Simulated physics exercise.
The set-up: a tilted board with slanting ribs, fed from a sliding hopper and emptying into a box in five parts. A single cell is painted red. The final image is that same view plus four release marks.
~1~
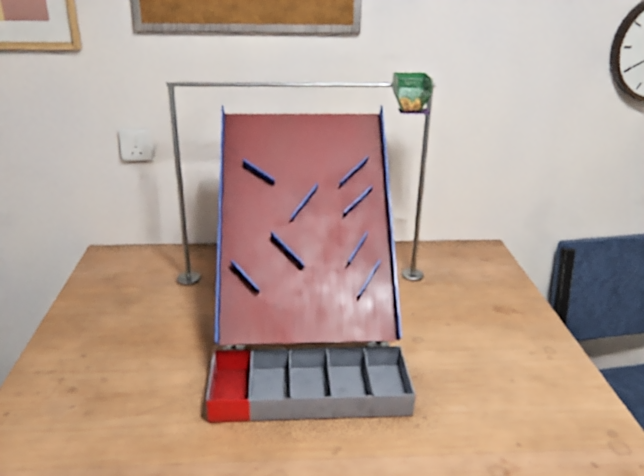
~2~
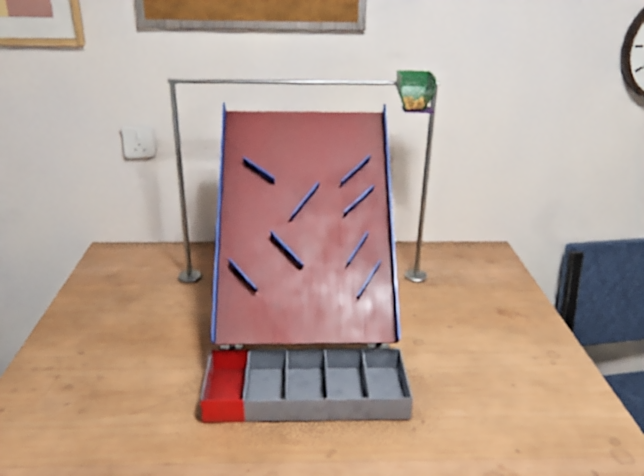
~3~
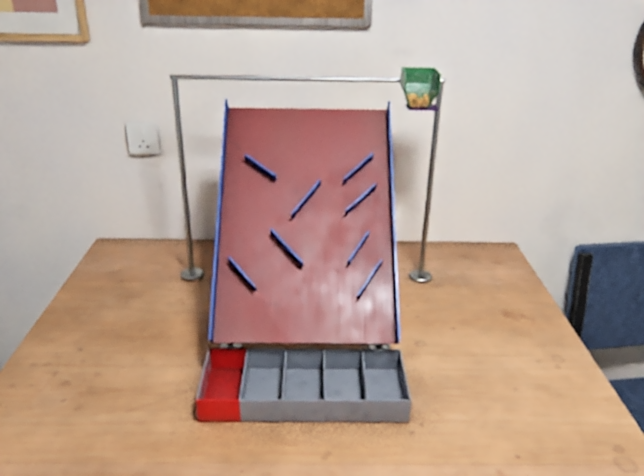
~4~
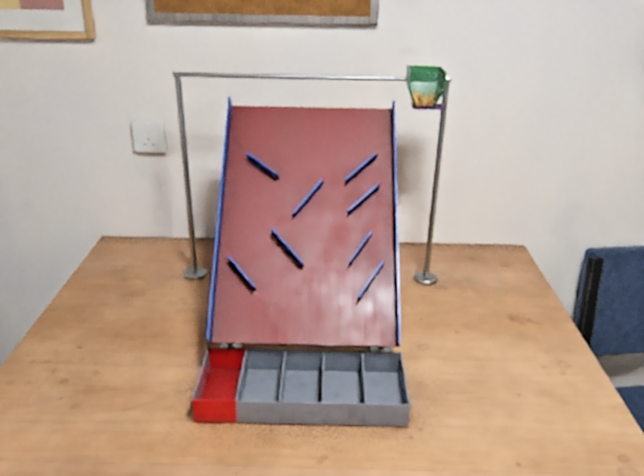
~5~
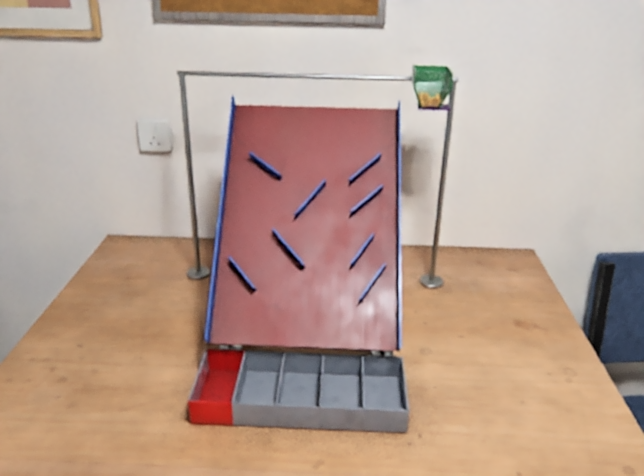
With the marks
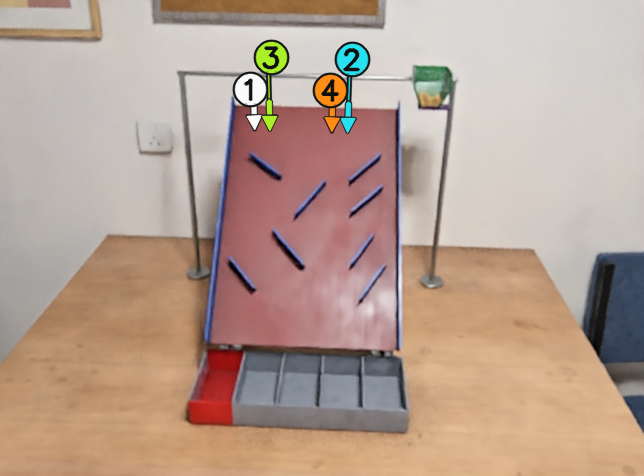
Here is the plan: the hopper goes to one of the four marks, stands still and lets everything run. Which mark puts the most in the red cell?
Go for 1.
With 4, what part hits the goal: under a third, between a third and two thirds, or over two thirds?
Mark 4 gives under a third.
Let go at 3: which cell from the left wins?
The fourth.
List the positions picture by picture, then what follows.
Hopper at (410, 104), dried chickpeas, door shut, in the first frame.
Ribs (244, 157) to (274, 178), (342, 181) to (370, 155), (291, 216) to (318, 182), in the second frame.
Ribs (346, 210) to (376, 184), (271, 229) to (303, 263), (349, 261) to (369, 231), in the third frame.
Ribs (229, 256) to (254, 287), (359, 297) to (384, 261), in the fourth frame.
Red cell at (211, 412), number 1 of 5 from the left, in the fifth frame.
On the marked copy, mark 1 meets the board at (254, 124); mark 2 meets the board at (347, 127); mark 3 meets the board at (269, 125); mark 4 meets the board at (331, 126).
Choosing 1, about a third in the red cell, about half in other cells, a small part held on the board.
Choosing 2, none in the red cell, nearly all in other cells, a small part outside the box.
Choosing 3, a small part in the red cell, about two thirds in other cells, about a quarter held on the board.
Choosing 4, none in the red cell, nearly all in other cells, a stray few outside the box.
